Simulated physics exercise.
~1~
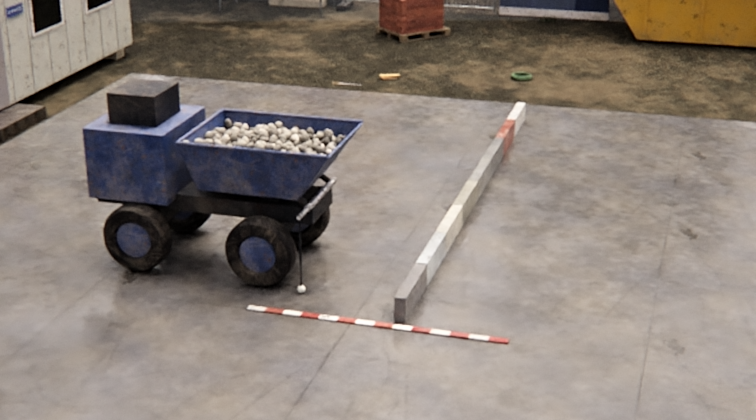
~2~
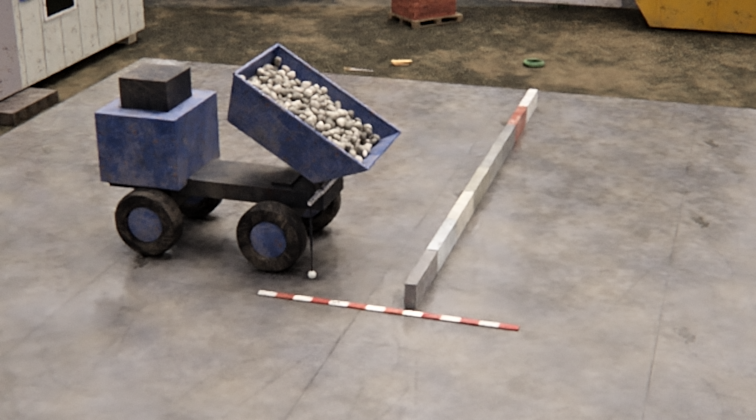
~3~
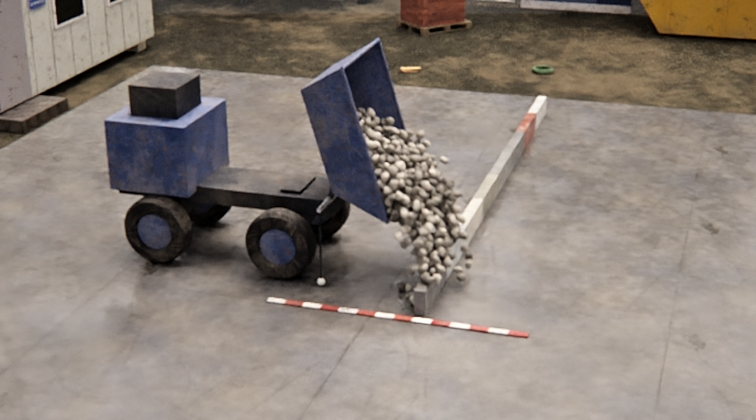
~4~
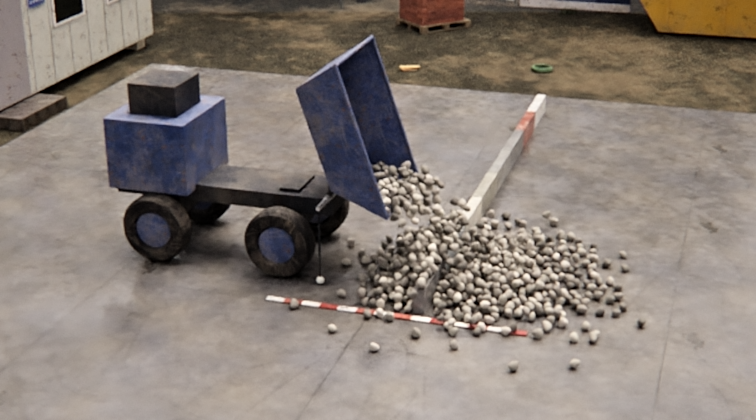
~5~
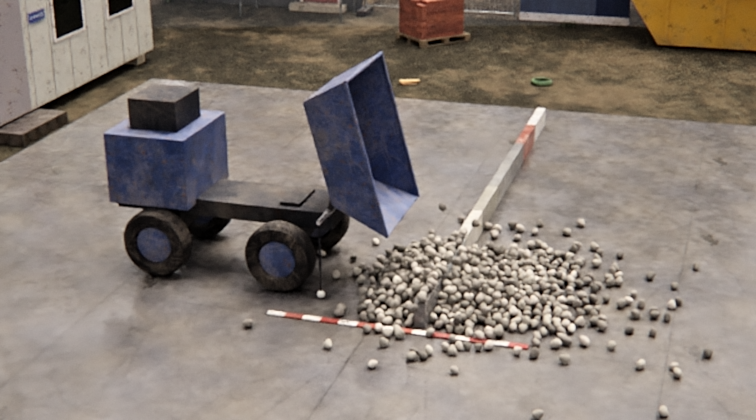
A blue dumper with black wheels stands at the left of a grey concrete floor on a building site, seen from above and to the side by a slightly swaying camera. Its skip is full of pale round stones, and a long kerb and a red-and-white striped staff lie to its right. The skip tips forward steeply, and the stones slide out in a thick stream. They pile up against the kerb, spill over it and scatter across the floor. Finally the skip stands steeply tipped and empty, with the heap spread on both sides of the kerb, slightly more beyond it.
